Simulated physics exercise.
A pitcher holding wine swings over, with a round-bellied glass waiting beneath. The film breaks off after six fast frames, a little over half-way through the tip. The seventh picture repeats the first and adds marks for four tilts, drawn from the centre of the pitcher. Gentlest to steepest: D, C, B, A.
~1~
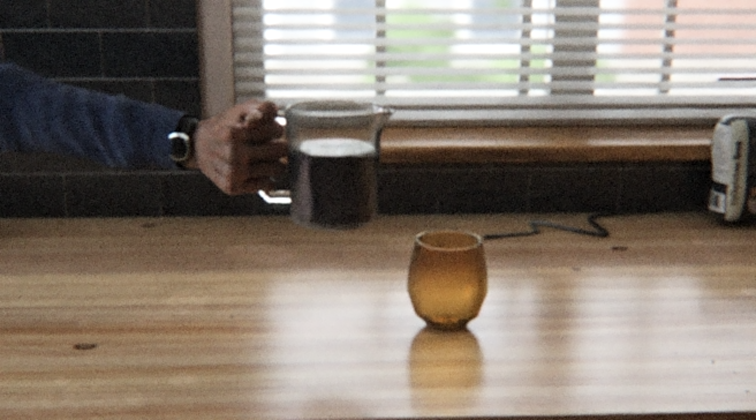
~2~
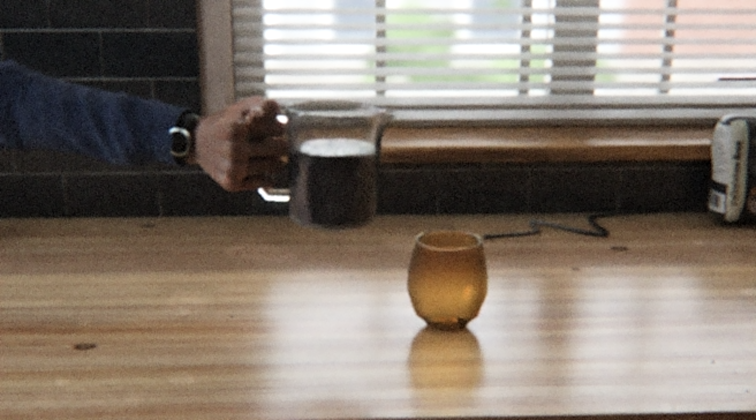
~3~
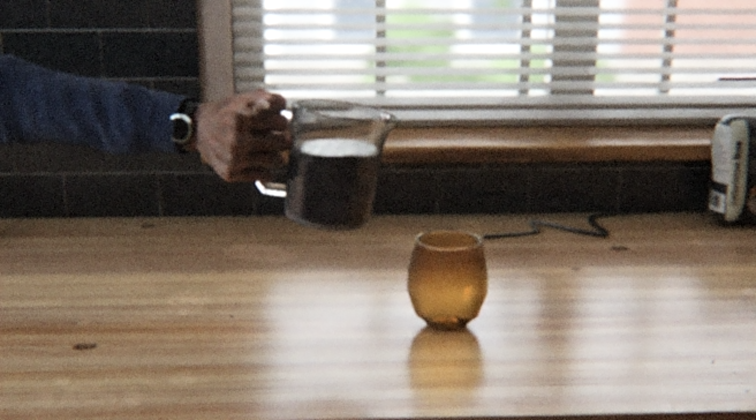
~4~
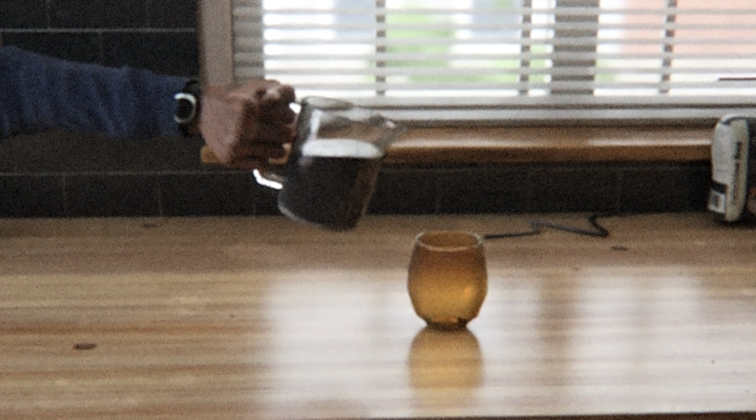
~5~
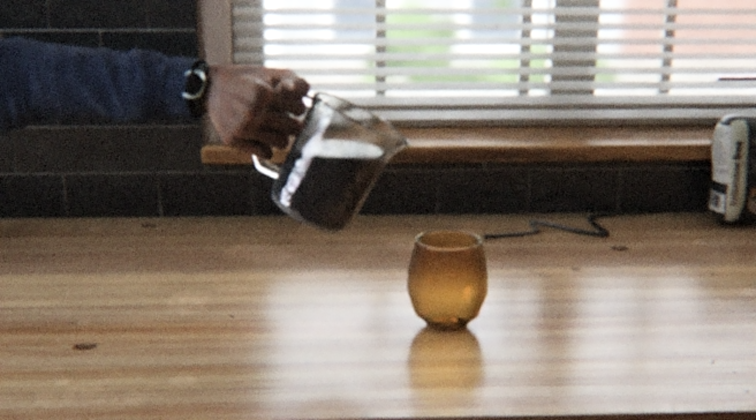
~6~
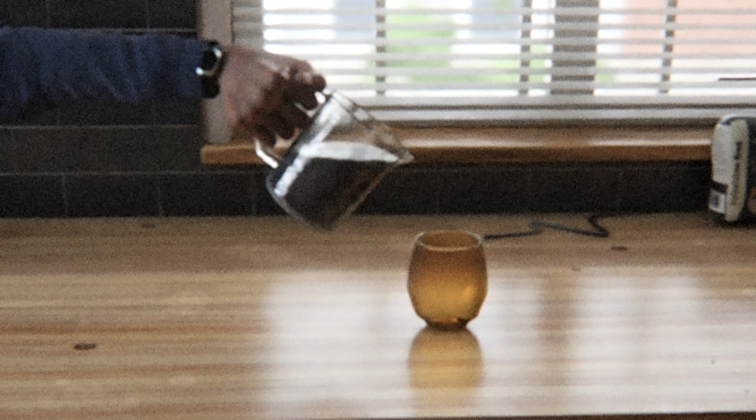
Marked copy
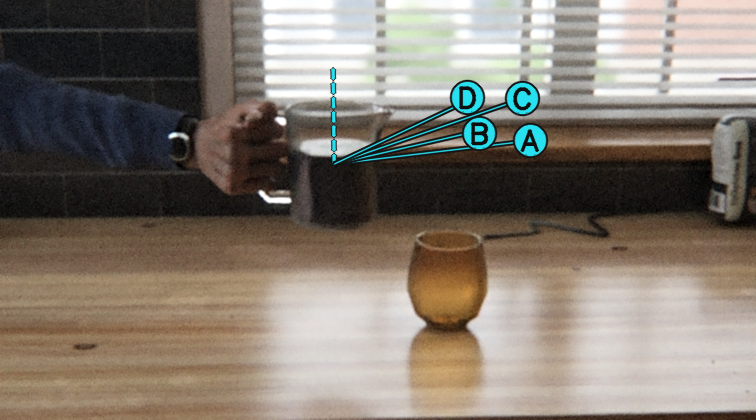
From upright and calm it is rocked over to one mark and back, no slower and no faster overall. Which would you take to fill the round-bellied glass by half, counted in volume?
It is C.
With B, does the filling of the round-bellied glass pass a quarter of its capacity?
Yes, clearly.
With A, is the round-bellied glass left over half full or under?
Over half.
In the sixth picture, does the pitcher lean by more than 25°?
Yes, it does.
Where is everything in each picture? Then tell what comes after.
In the first frame, upright, lip at (392, 111); rim of the round-bellied glass round (449, 239); nothing has left yet.
In the second frame, tipped about 2°, lip at (394, 113); nothing has left yet.
In the third frame, tipped about 8°, lip at (399, 119); nothing has left yet.
In the fourth frame, tipped about 16°, lip at (405, 130); nothing has left yet.
In the fifth frame, tipped about 27°, lip at (410, 143); nothing has left yet.
In the sixth frame, tipped about 39°, lip at (412, 158); nothing has left yet.
On the marked copy, A at (513, 142); B at (462, 134); C at (506, 104); D at (453, 107).
With A, the round-bellied glass ends with about 78 % of what it can hold.
With B, the round-bellied glass ends with about 65 % of what it can hold.
With C, the round-bellied glass ends with about 51 % of what it can hold.
With D, the round-bellied glass ends with about 36 % of what it can hold.
